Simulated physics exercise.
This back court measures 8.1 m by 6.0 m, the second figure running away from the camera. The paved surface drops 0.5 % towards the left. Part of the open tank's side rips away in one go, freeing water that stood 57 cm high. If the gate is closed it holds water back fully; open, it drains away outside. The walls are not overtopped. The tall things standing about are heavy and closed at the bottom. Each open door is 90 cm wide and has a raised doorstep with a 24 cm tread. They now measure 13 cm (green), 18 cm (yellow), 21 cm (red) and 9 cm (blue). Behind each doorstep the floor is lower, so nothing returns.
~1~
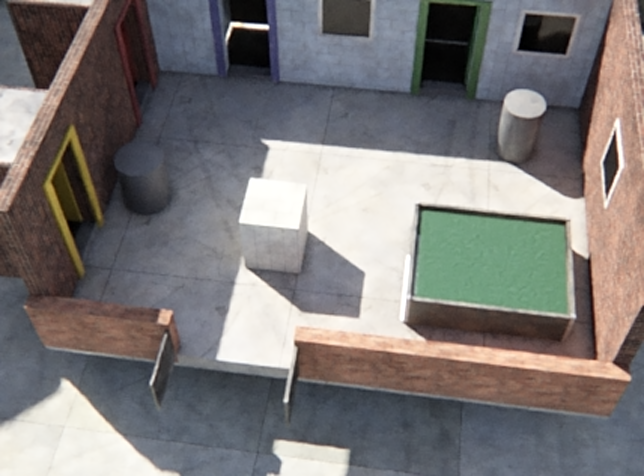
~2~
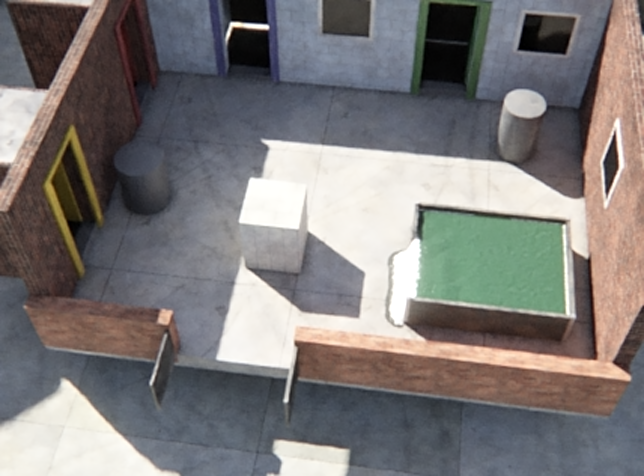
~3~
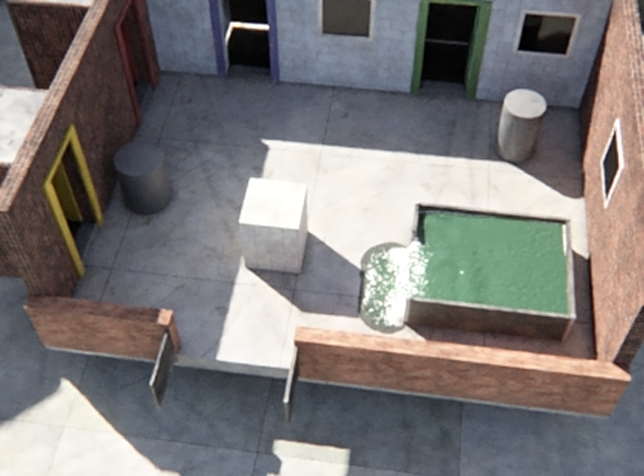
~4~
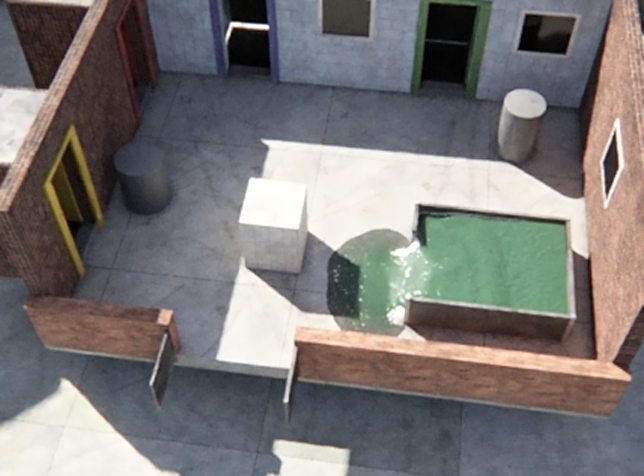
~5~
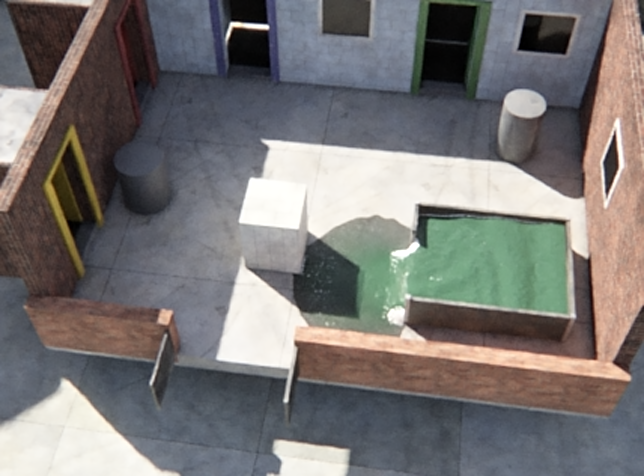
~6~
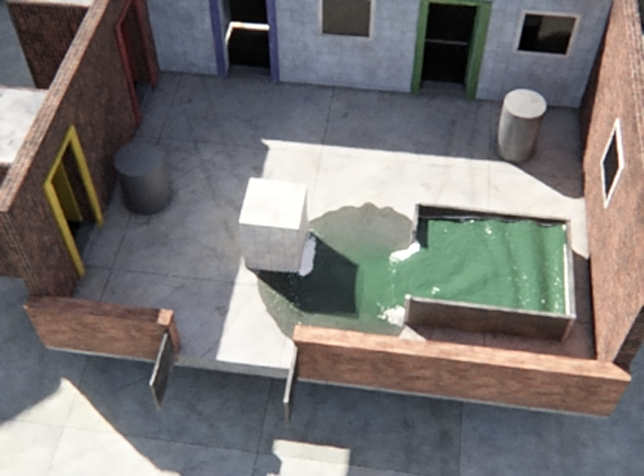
Green water bursting from the left side of an open tank and spreading across a paved courtyard, reaching a pale block.
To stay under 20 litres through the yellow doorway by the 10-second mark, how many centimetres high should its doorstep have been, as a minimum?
Some 9.5 cm above the ground.
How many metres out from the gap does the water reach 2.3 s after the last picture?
Some 5.6 m out.
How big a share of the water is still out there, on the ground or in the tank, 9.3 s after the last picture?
About 76 per cent.
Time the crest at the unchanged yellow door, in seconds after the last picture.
Near 2.6 s.
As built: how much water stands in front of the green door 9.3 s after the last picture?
About 4.5 cm.
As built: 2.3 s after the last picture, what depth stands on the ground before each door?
In cm: Green 0, yellow 14, red 0, blue 0.
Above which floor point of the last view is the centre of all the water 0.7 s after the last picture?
Near (436, 284).
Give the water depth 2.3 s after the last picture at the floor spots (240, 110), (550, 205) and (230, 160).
In that order: 2, 0 and 1 cm.
Then, 0.7 s after the last picture water covers 20 % of the floor, deepest (34 cm) near (308, 268); it has not reached the yellow door.
Then, 2.3 s after the last picture water covers 50 % of the floor, deepest (34 cm) near (62, 326); 14 cm at the yellow door, 0 litres in over its 18 cm doorstep.
Then, 9.3 s after the last picture water covers 85 % of the floor, deepest (10 cm) near (127, 213); 9 cm at the yellow door, 0 litres in over its 18 cm doorstep.
At the yellow door as built, the water peaked near 15 cm, 2.5 s after the last picture.
Run again over the same 10 s with other heights there, 31 litres in over 8.5 cm, 5 litres over 12 cm. The limit of 20 litres is kept from about 9.5 cm up.
